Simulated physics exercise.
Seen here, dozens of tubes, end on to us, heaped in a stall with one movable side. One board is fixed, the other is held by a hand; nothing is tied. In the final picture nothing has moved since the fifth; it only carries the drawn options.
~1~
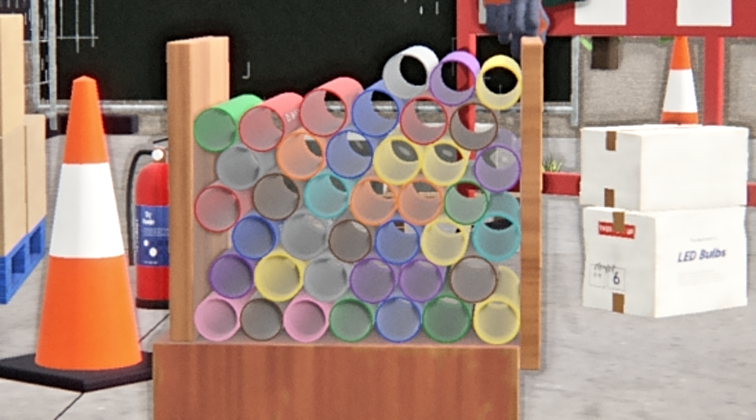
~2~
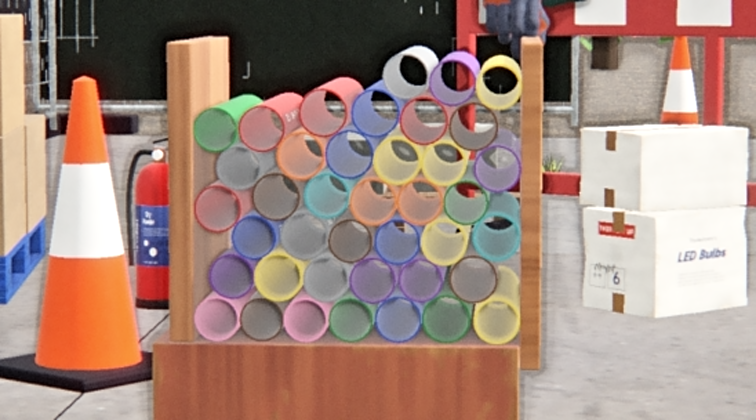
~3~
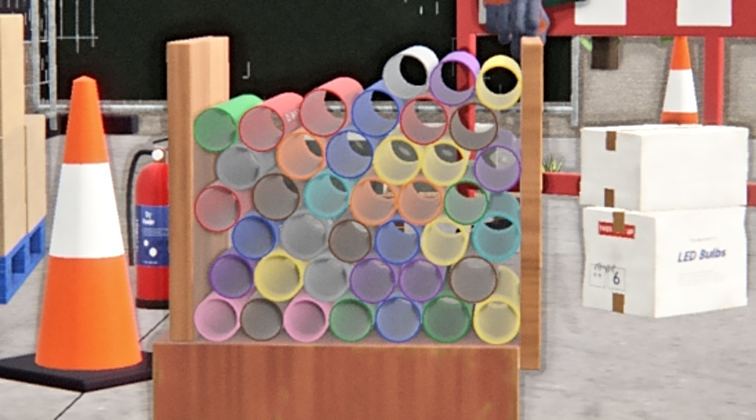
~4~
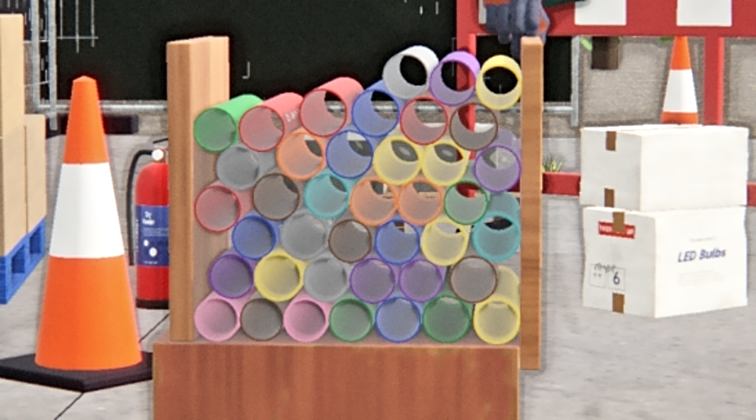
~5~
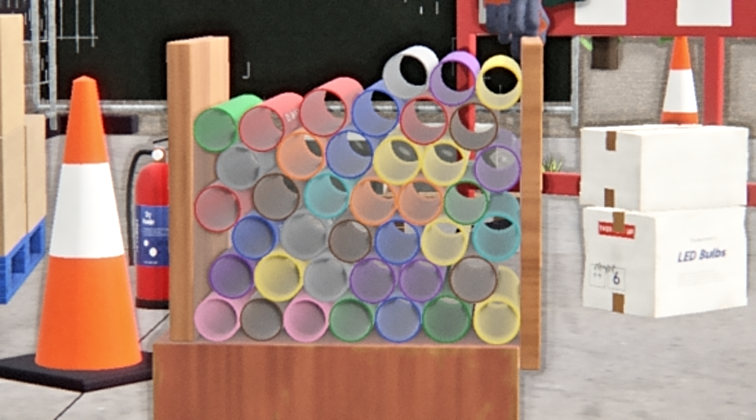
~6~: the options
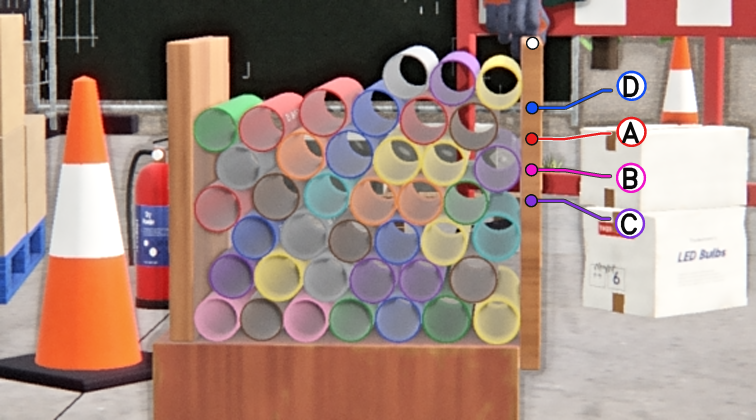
A gloved hand stayed at the top of the right side board, beside a big stack of colourful tubes between wooden boards, and nothing seemed to move near the orange cones and white boxes.
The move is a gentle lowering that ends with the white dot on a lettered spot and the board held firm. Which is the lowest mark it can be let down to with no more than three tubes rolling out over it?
It can be let down to C.
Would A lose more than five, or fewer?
It loses fewer than five.
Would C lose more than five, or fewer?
At C, fewer than five.
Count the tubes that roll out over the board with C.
It comes to one.
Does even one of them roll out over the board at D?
No.
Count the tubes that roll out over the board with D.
At D the number is none.
On the copy, A at (532, 139); B at (531, 170); C at (531, 201); D at (532, 108); the white dot at (532, 44).
On C. First, top of the board (522, 114).
Then, top of the board (521, 195).
Finally, top of the board (521, 200), one out over the board.
By contrast, A none out over the board; B one out over the board; D none out over the board.
